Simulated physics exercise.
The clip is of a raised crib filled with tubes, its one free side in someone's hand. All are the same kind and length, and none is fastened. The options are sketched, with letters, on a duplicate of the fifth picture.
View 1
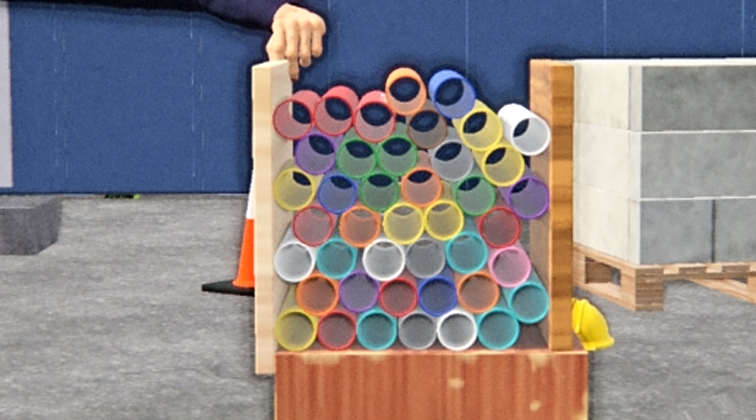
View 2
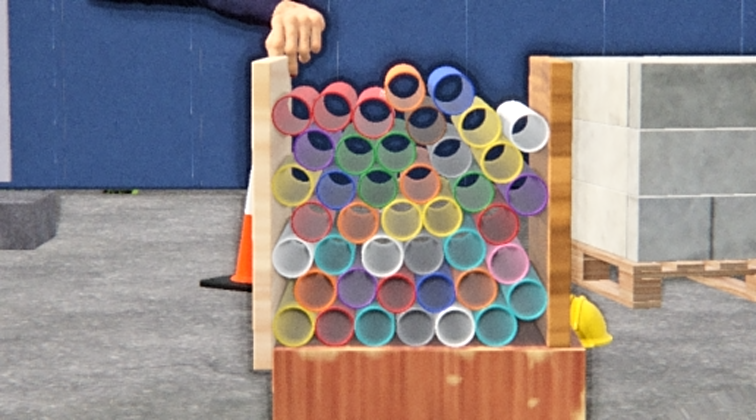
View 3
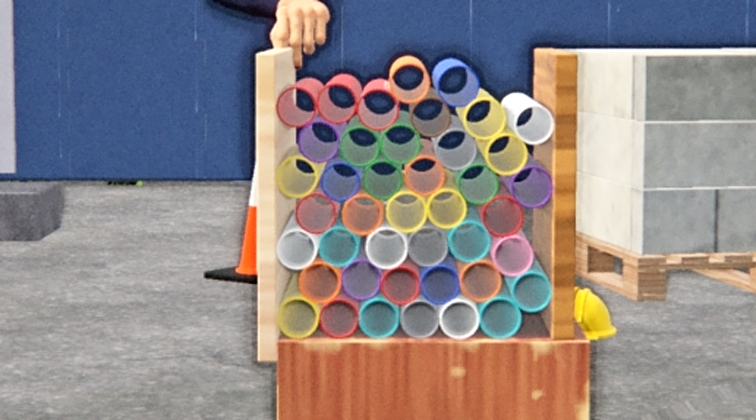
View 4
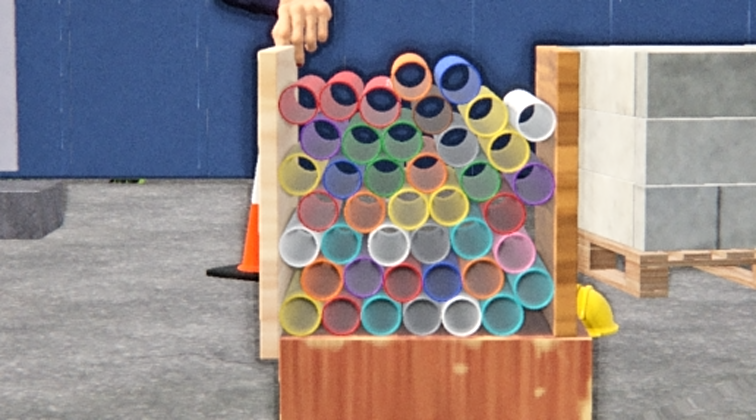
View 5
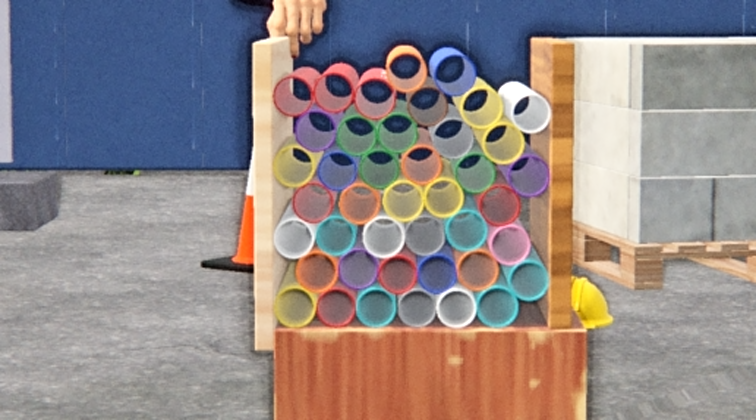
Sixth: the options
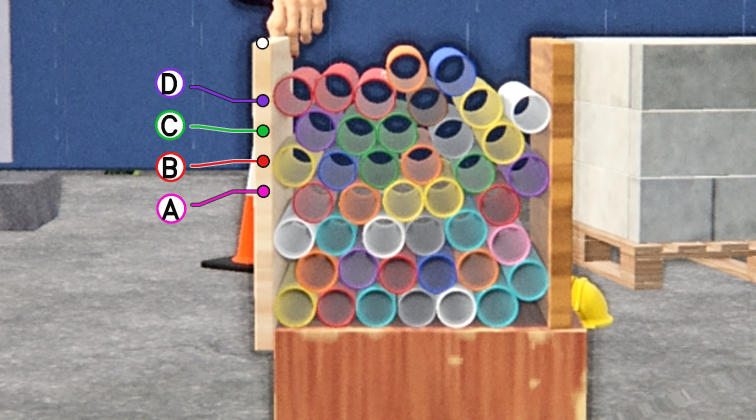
Stacked colourful tubes sitting still in a raised wooden crib, a hand resting on its left side board, view shifting slightly.
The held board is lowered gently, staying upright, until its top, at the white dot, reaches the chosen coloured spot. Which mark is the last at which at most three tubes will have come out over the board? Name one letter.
Stop at A.
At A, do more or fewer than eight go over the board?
At A, fewer than eight.
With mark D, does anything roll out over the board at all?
No, at D.
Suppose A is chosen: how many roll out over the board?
With A, one.
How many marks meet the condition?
Four of the four.
On the marked copy, A at (264, 191); B at (264, 161); C at (263, 131); D at (263, 101); the white dot at (263, 43).
Taking A. A third of the way, top of the board (273, 111).
Two thirds of the way, top of the board (273, 187).
When it is over, top of the board (273, 190), one out over the board.
As for the rest, B one out over the board; C none out over the board; D none out over the board.
